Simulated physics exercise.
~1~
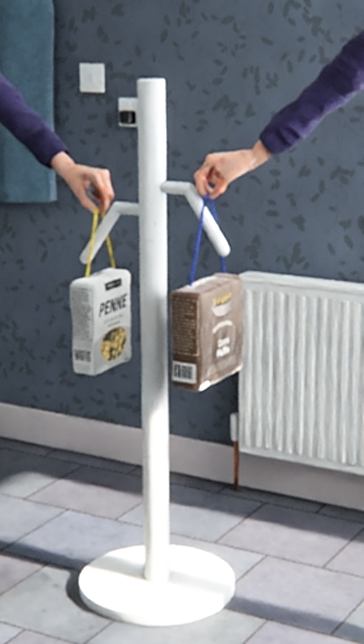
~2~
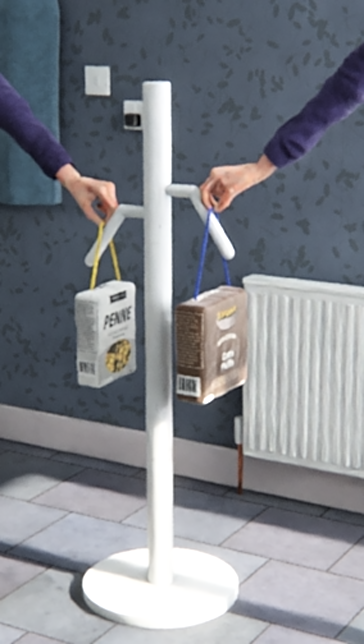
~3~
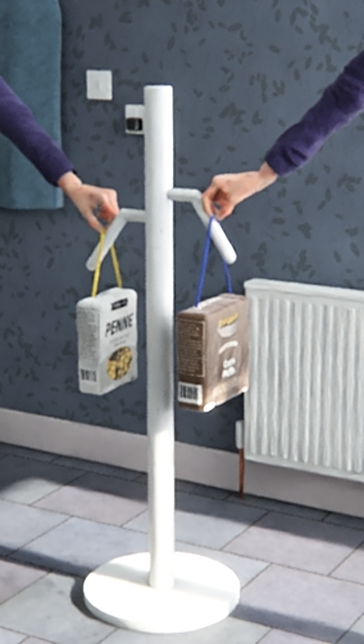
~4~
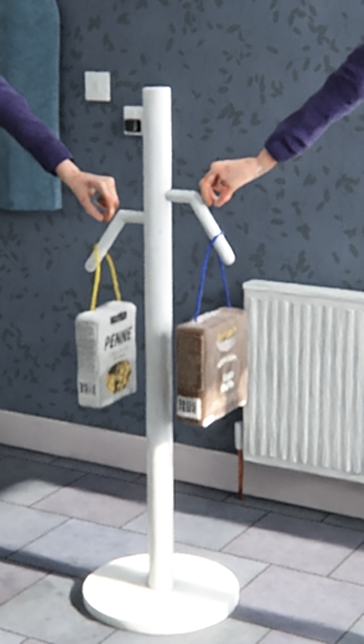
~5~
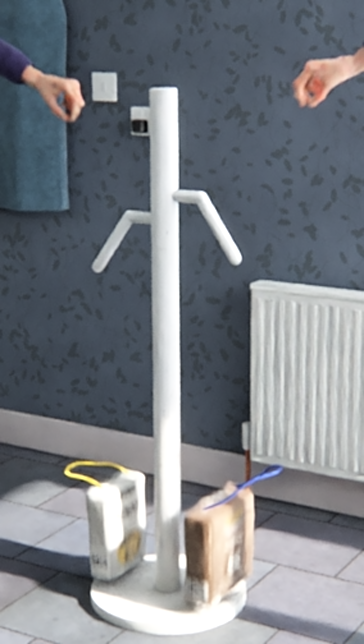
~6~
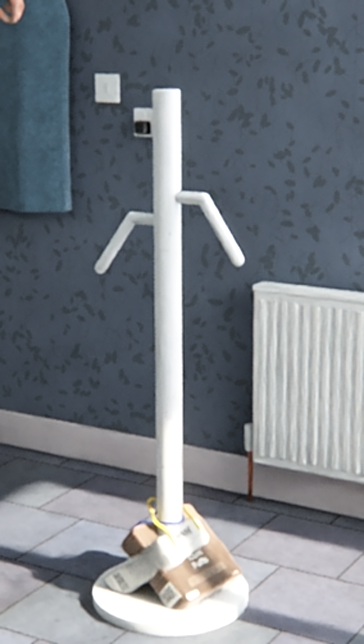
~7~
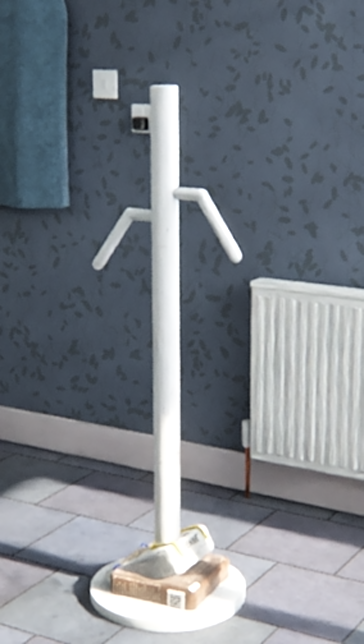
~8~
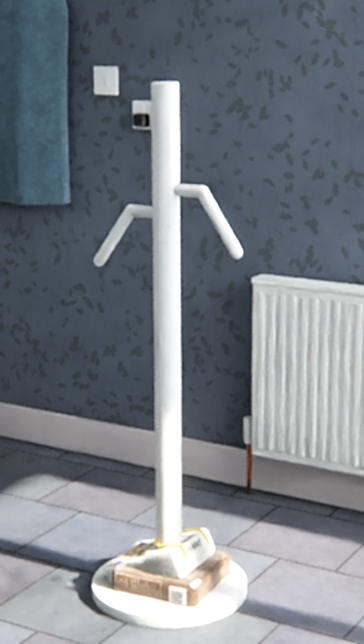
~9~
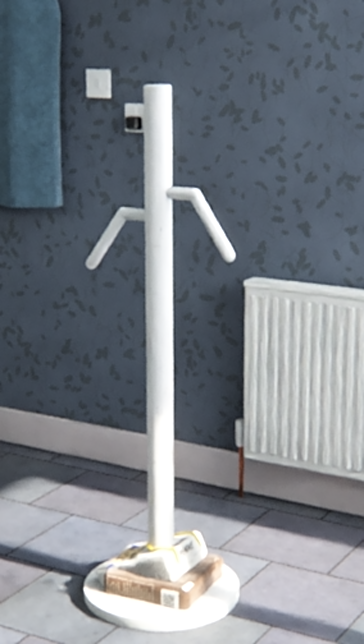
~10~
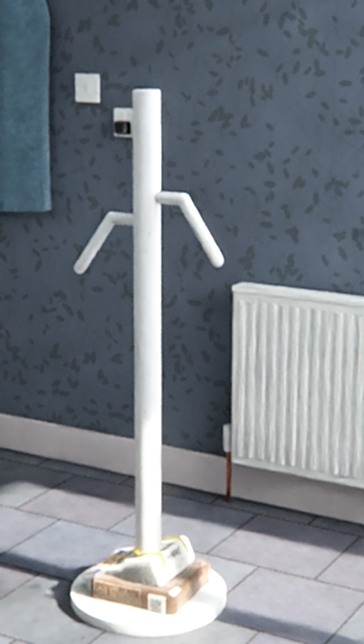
In a room with dark leaf-patterned wallpaper and grey floor tiles, a slightly swaying view faces a white stand with two downward-sloping pegs, a blue towel to the left and a white radiator to the right. Two hands in purple sleeves hold a white penne package by a yellow loop at the left peg and a brown package by a blue loop at the right. They lower both a little, then let go and draw back. Both packages slide off and drop to the round base. They tip inward and settle on their sides, the white resting on the brown, the pegs empty.
